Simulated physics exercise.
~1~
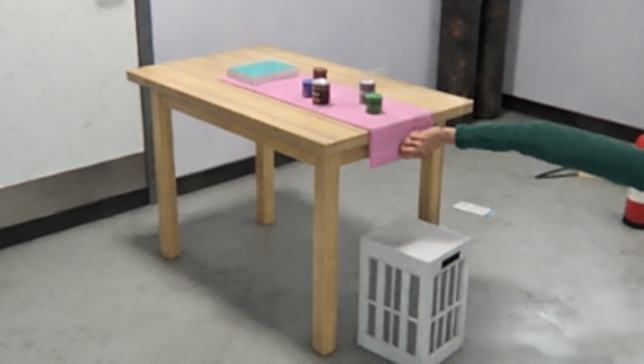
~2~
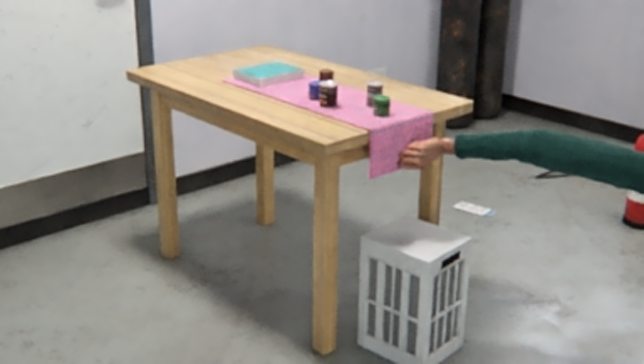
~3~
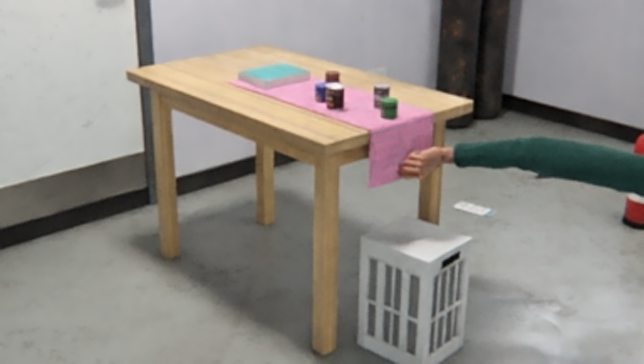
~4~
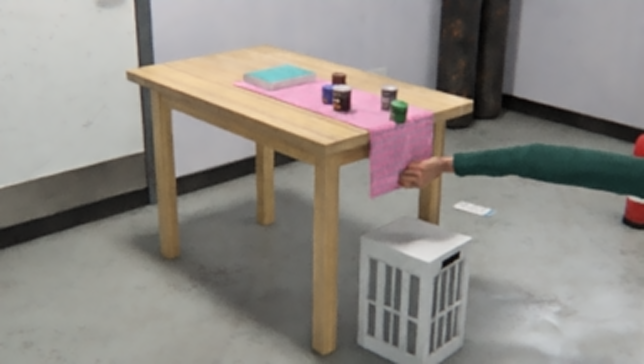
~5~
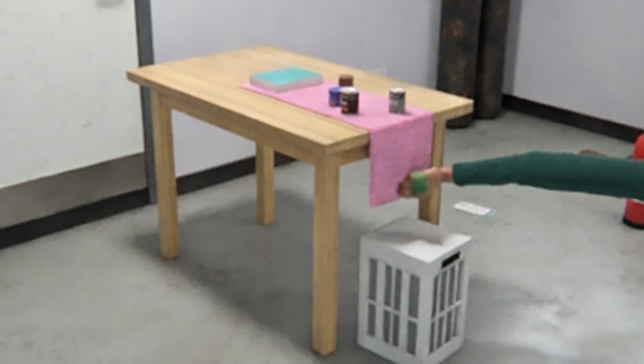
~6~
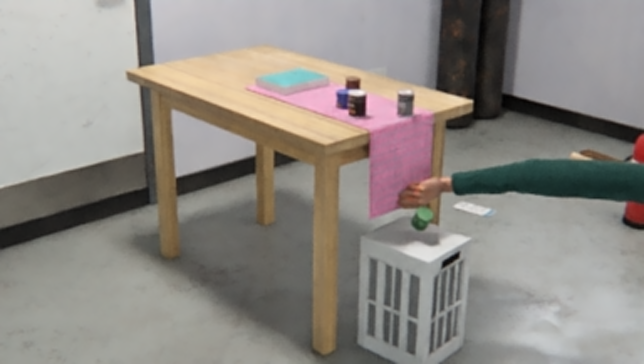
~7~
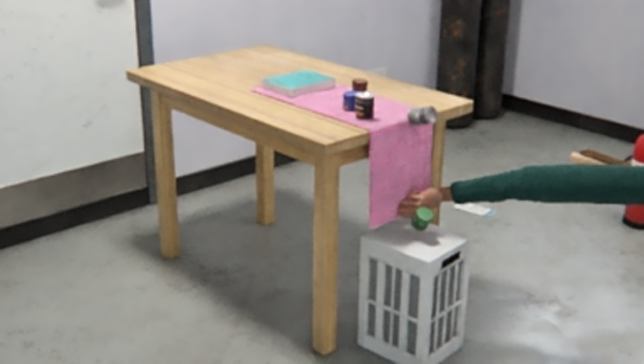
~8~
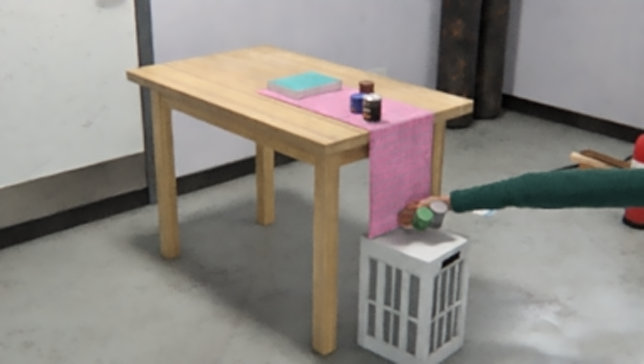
In a grey-floored room with pale walls, a wooden workbench is seen from a raised, still view, with a white slatted crate below its right end. A teal book and a small group of blue, dark, brownish, grey and green containers ride a pink cloth on top. A hand in a dark green sleeve slowly draws the hanging cloth downward, carrying everything towards the right edge. The green pot drops first, coming down by the hand and the crate. The grey can then tips over the edge and falls beside it, while the book and remaining containers stay on the bench as the hem reaches the crate.
